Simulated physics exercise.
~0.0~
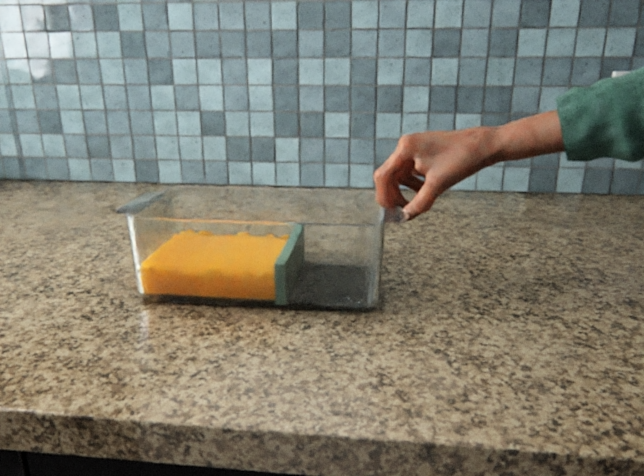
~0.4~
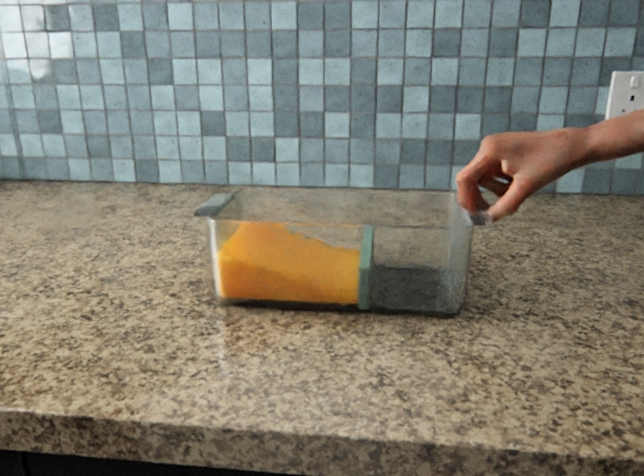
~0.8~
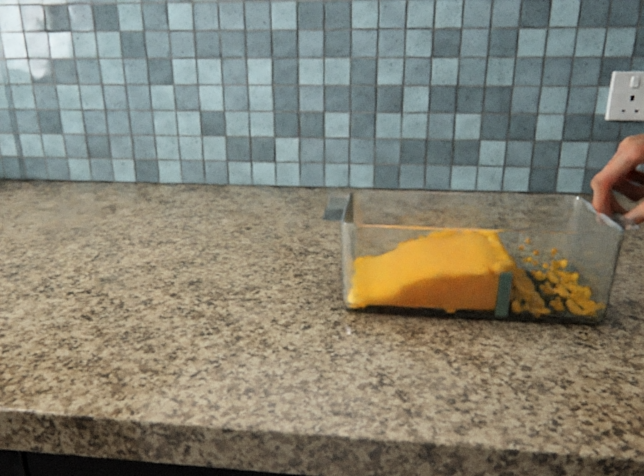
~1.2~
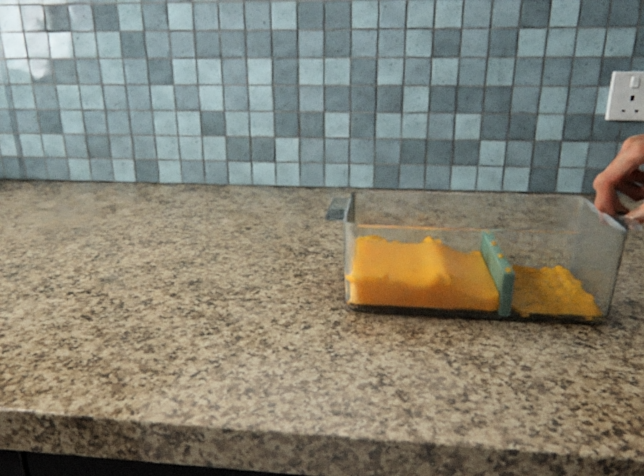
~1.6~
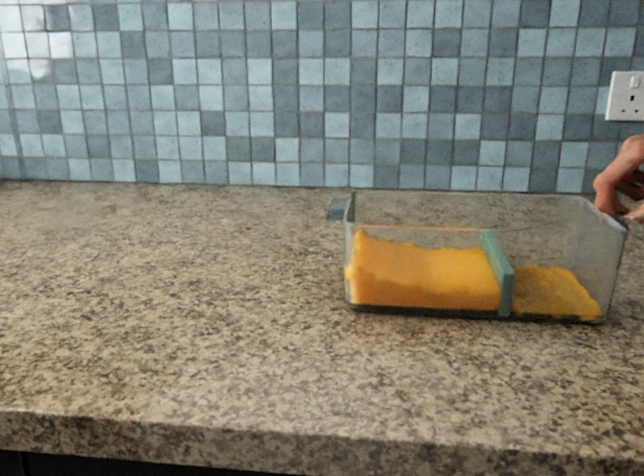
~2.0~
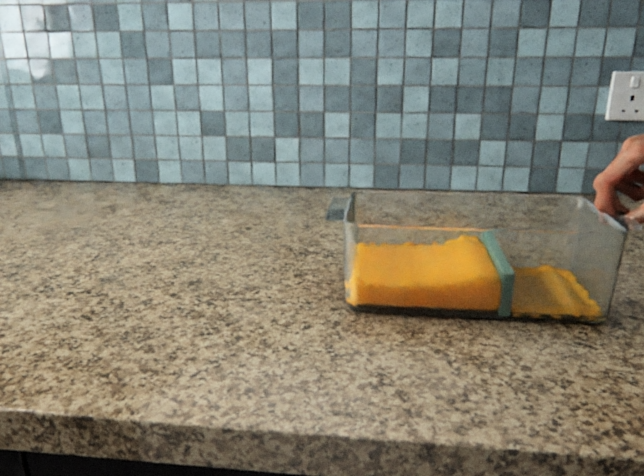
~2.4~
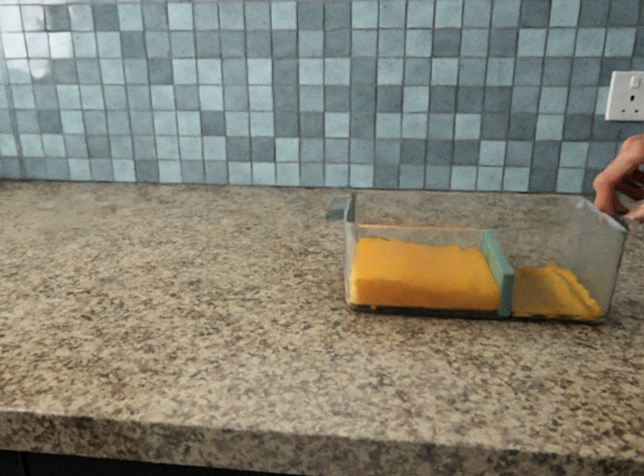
On a speckled kitchen counter, a hand pulls a divided glass box rightwards, orange juice sloshing over the divider and partly settling beyond.
